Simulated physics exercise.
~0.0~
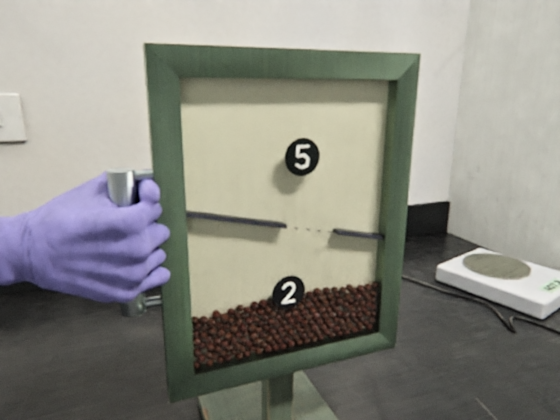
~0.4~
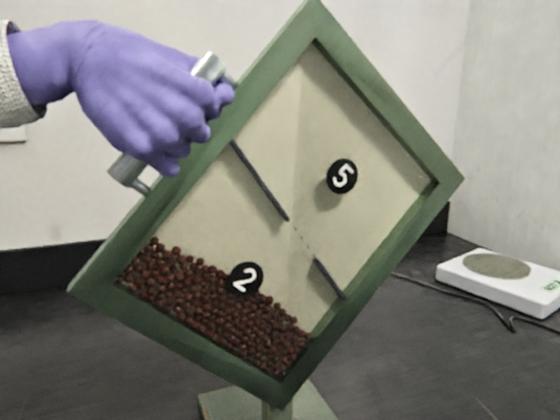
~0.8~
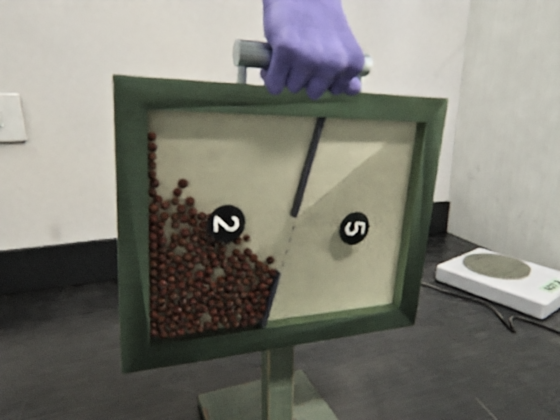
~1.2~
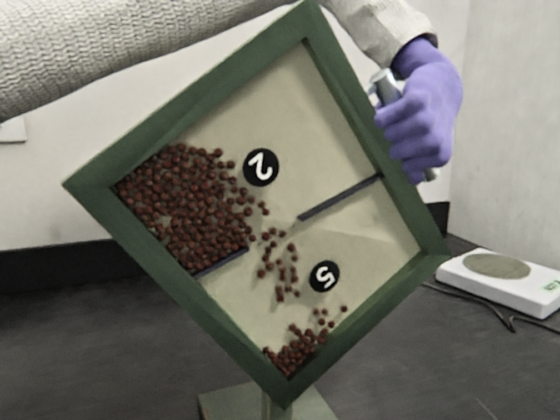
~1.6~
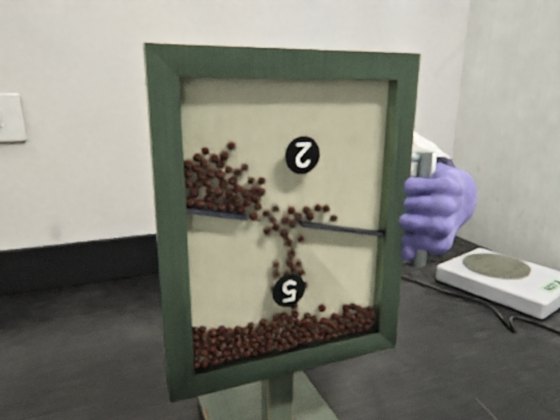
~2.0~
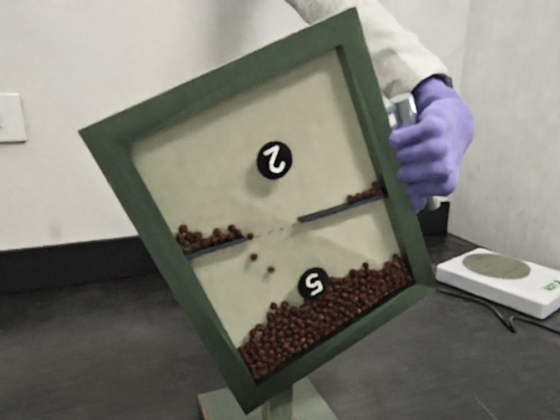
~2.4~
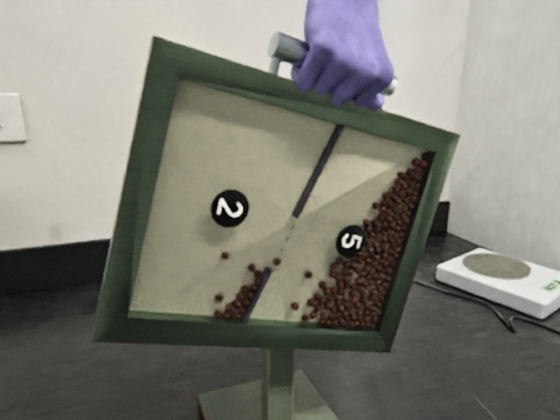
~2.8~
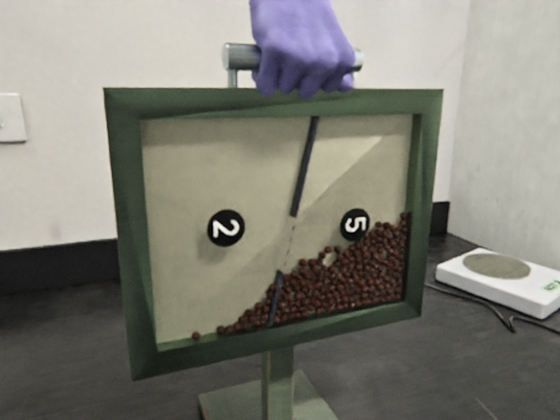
To begin with, a purple-gloved hand grips the handle of an upright green-framed case, whose dark beads lie in the lower chamber, marked two, beneath a divider with a gap. The hand turns the case clockwise, and the beads slide and heap up at the left. As it tips on to upside down, they spill through the gap into chamber five, leaving a shrinking pile on the divider. The hand then swings the case back counterclockwise until the handle is on top. The beads slump into a slope, nearly all in chamber five at right, with hardly any in two.
